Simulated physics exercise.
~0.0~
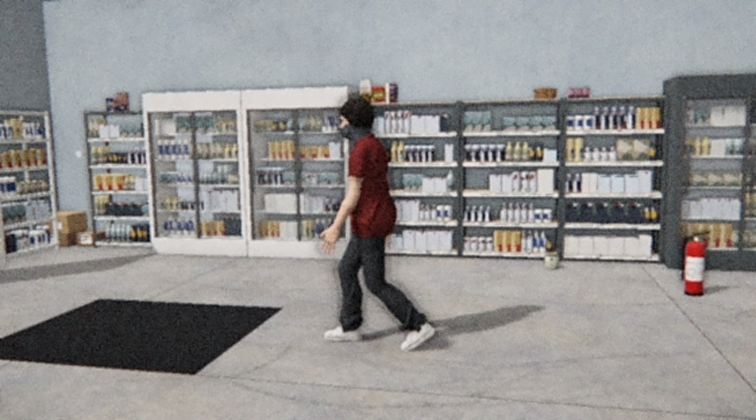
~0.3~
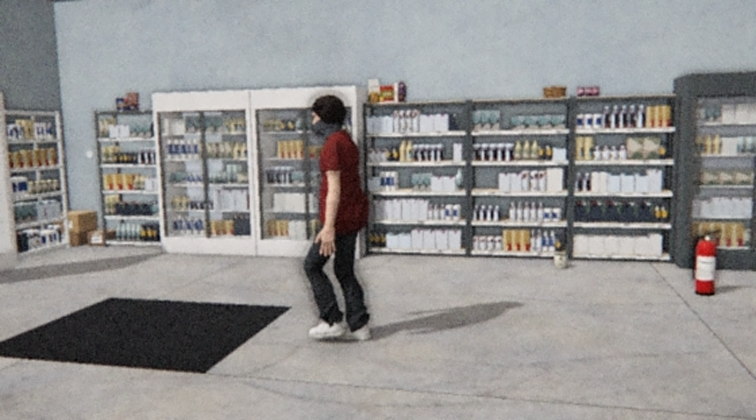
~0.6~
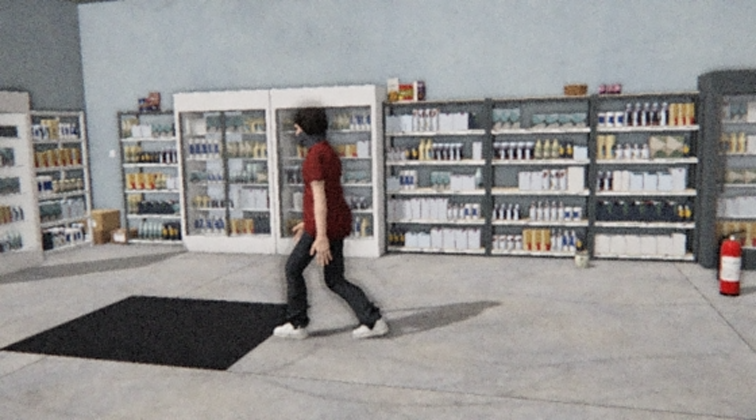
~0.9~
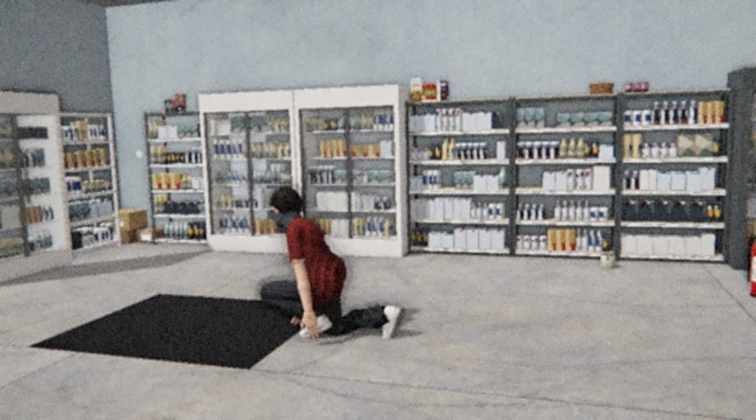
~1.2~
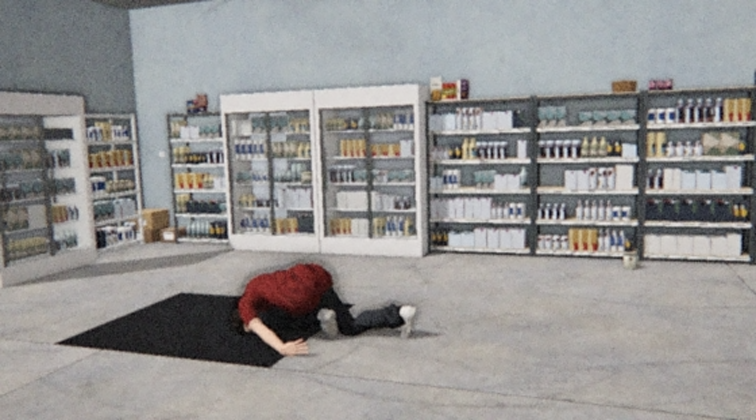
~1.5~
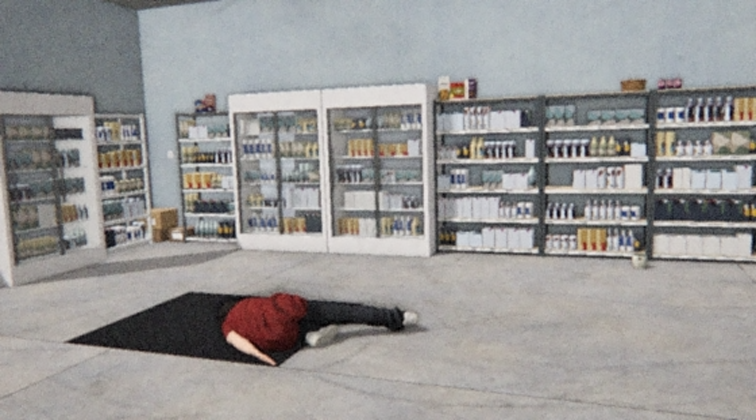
A person in a red shirt walks left, crumples forward, and lies still across a black mat.
